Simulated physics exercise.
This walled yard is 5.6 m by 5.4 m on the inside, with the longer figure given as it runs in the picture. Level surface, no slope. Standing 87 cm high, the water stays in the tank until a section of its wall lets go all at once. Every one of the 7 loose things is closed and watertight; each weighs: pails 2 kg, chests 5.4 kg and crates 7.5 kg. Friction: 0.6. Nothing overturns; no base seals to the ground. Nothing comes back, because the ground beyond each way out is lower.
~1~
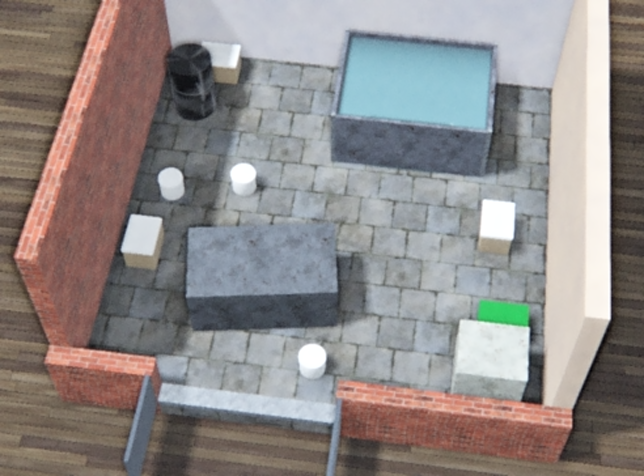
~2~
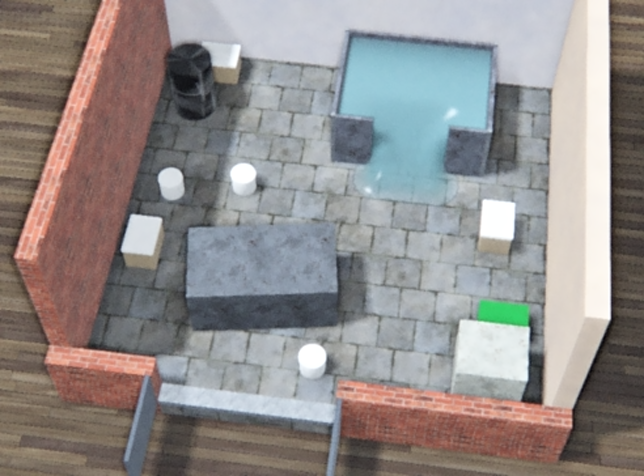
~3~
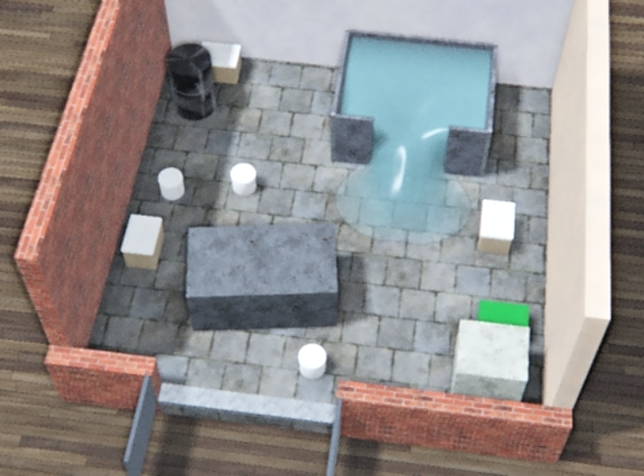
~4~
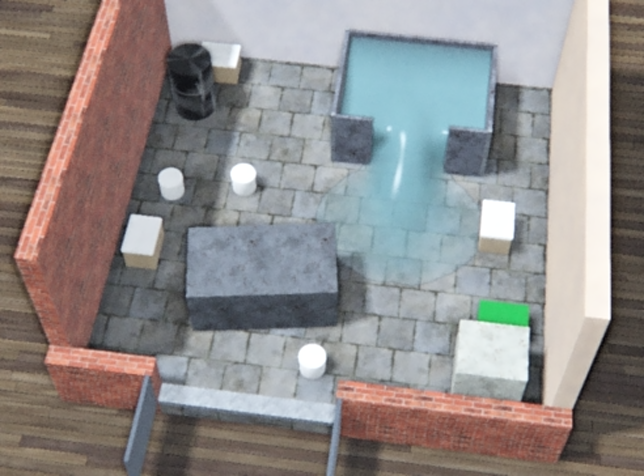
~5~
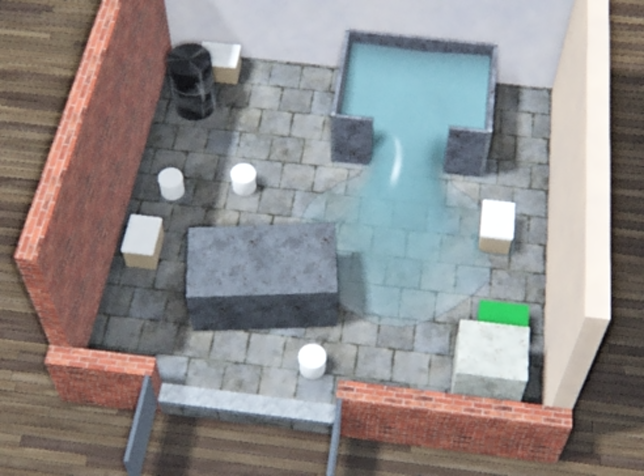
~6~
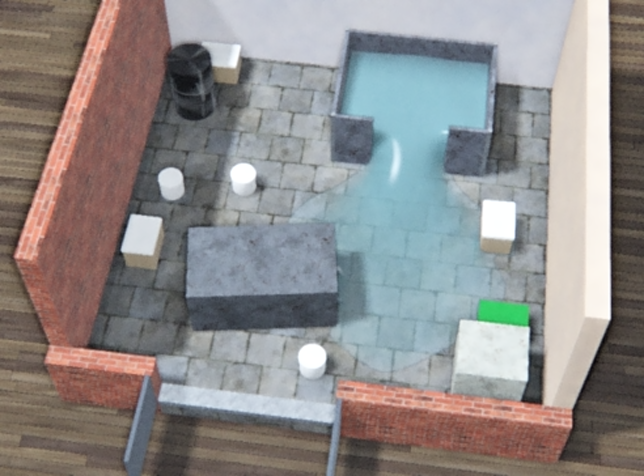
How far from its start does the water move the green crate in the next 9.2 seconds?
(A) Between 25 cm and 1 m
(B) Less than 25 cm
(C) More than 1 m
Answer: C.
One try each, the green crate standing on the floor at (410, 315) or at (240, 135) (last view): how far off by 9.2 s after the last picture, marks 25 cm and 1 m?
Run one, it gets swept far; run two, it gets moved partway.
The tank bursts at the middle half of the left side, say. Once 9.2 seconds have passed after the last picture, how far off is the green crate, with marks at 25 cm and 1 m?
In that case the green crate barely shifts.
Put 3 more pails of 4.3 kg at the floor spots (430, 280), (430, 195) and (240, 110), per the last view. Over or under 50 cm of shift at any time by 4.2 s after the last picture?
One by one: Beyond the mark, beyond the mark, below the mark.
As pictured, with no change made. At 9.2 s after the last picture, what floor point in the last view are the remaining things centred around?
Centre of the remaining things: Roughly (297, 161).
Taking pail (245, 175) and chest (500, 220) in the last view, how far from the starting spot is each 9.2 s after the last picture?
Taking them in turn, the shifts are 100 cm and 200 cm.
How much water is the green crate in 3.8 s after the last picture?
Depth approx. 13 cm.
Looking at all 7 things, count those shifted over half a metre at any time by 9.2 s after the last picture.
It works out to 6.
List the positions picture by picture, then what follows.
In the first frame, the green crate at (504, 317), on the bottom; water covers 2.9 m2; 0 of 7 have shifted.
In the second frame, the green crate at (504, 317), on the bottom; water covers 3.6 m2; 0 of 7 have shifted.
In the third frame, the green crate at (504, 317) rests on the ground; water covers 4.7 m2; 0 of 7 have shifted.
In the fourth frame, the green crate at (504, 317) rests on the ground; 6.1 m2 under water; 0 of 7 have shifted.
In the fifth frame, the green crate at (504, 317) rests on the ground; water covers 7.4 m2; 0 of 7 have shifted.
In the sixth frame, the green crate at (504, 317), on the bottom; water covers 8.8 m2; 0 of 7 have shifted.
Then, 1.2 s after the last picture the green crate is near (521, 324), 0.3 m from its start, afloat; 0 of 7 are out; 2 afloat.
Then, 3.8 s after the last picture the green crate is near (489, 264), 0.7 m from its start, afloat; 0 of 7 are out; 5 afloat.
Then, 6.2 s after the last picture the green crate is near (508, 169), 2.3 m from its start, afloat; 0 of 7 are out; 6 afloat.
Then, 9.2 s after the last picture the green crate is near (525, 167), 2.3 m from its start, afloat; 0 of 7 are out; 7 afloat.
